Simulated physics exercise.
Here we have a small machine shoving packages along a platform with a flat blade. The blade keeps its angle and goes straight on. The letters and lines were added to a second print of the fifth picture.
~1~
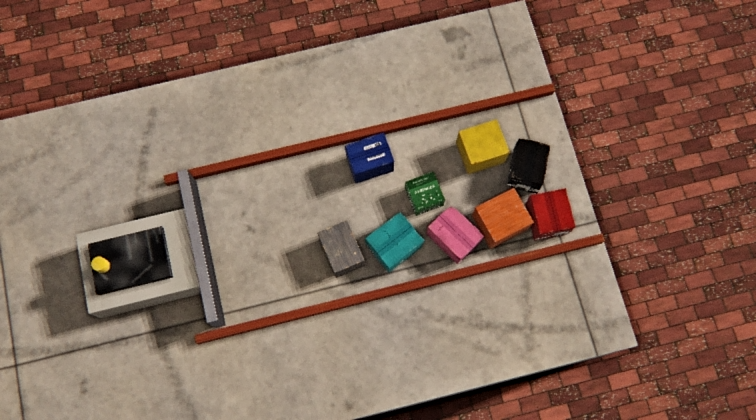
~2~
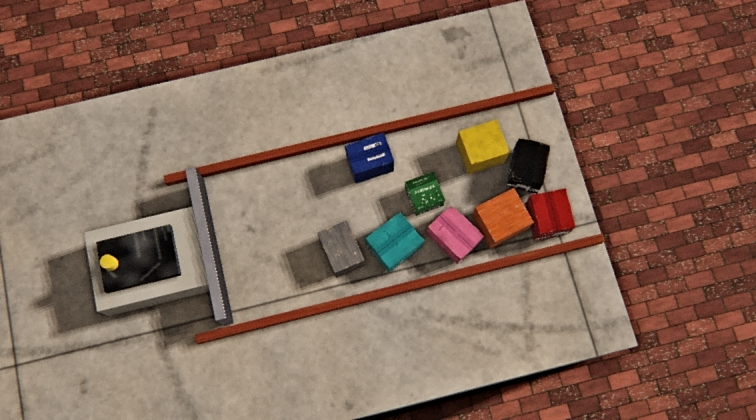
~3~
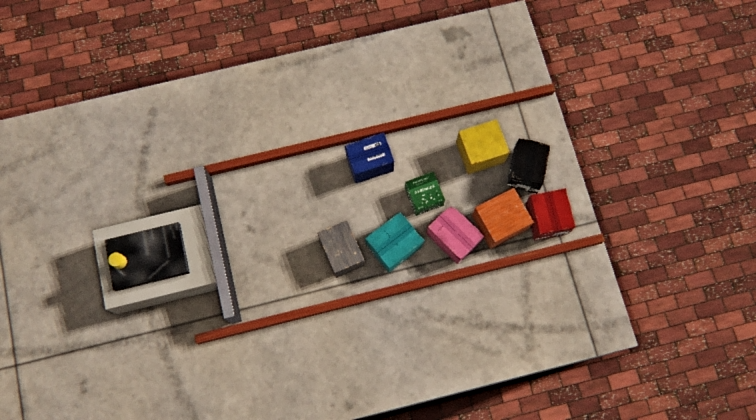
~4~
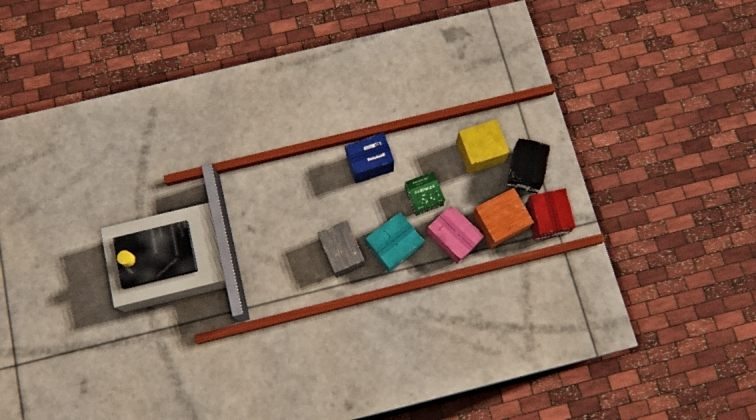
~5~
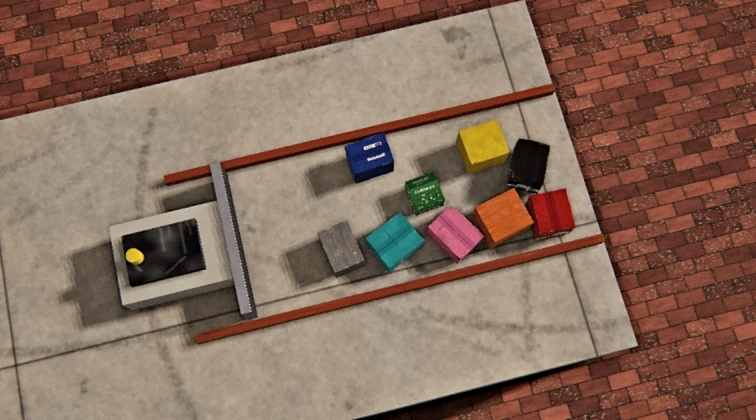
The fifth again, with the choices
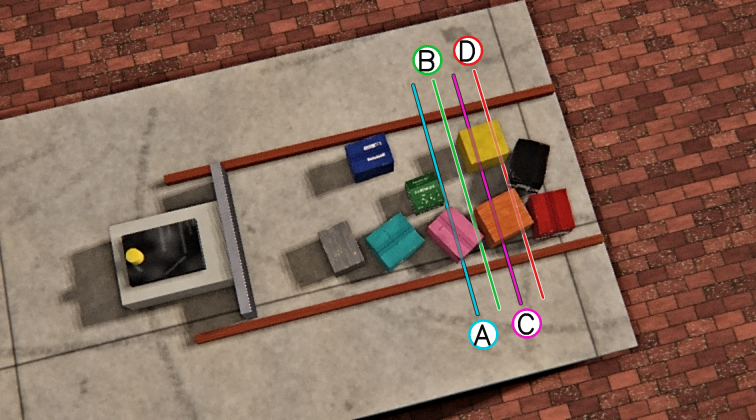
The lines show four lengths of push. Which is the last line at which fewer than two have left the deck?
Line A.
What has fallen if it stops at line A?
It is the red parcel.
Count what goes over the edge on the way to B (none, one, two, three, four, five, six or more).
Two.
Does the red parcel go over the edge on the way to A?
Yes.
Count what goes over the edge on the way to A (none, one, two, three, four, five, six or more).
By then, one.
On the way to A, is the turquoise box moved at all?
Yes.
On the marked copy, A at (444, 195); B at (465, 190); C at (486, 185); D at (507, 180).
Following A. Soon after the start, robot (247, 232); red parcel (550, 215); black parcel (528, 166).
Later, robot (325, 213); red parcel (567, 211); orange crate (527, 213).
In the end, robot (384, 199); red parcel over the edge; orange crate (583, 200); one fallen.
As for the rest, B drops two; C drops two; D drops four.
